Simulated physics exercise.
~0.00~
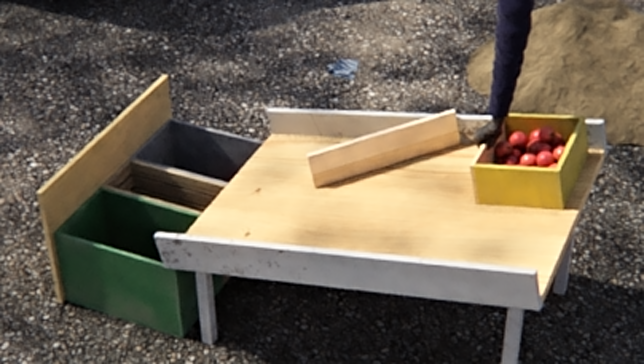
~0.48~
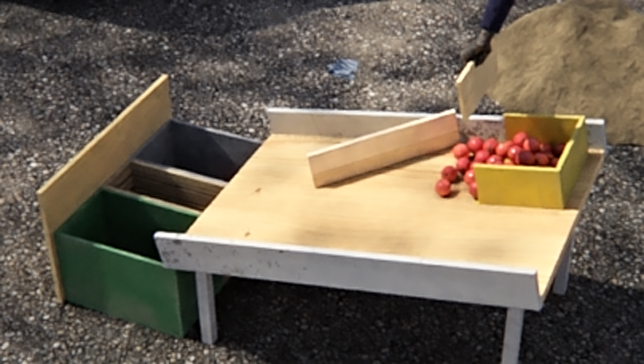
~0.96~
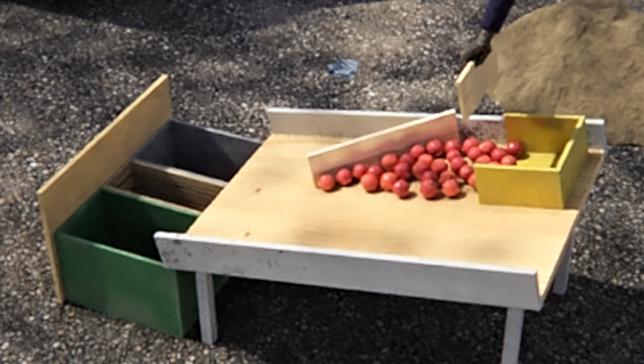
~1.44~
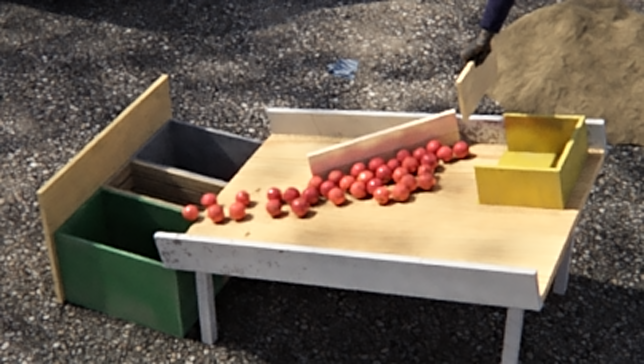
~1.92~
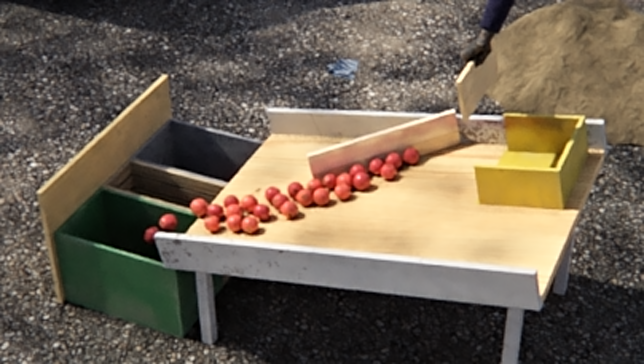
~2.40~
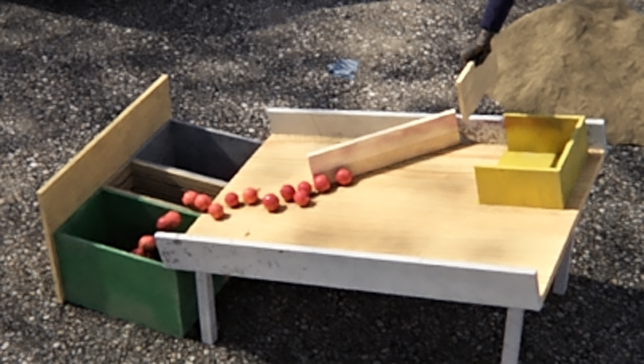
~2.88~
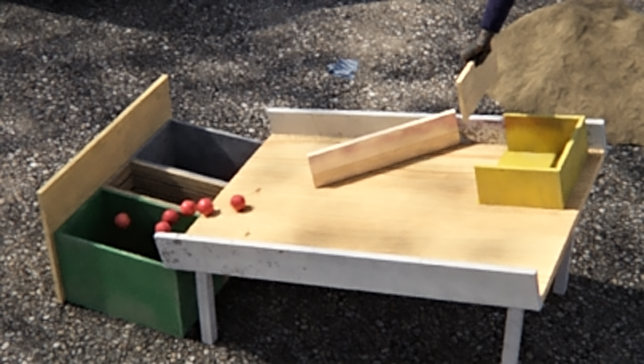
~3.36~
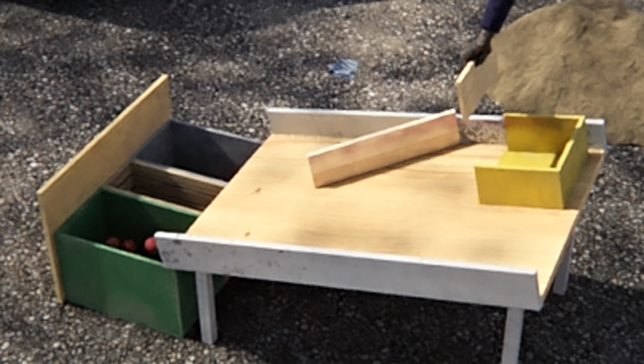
Red balls rolling from a yellow pen as a hand lifts its gate, streaming down past an angled board into a green bin.
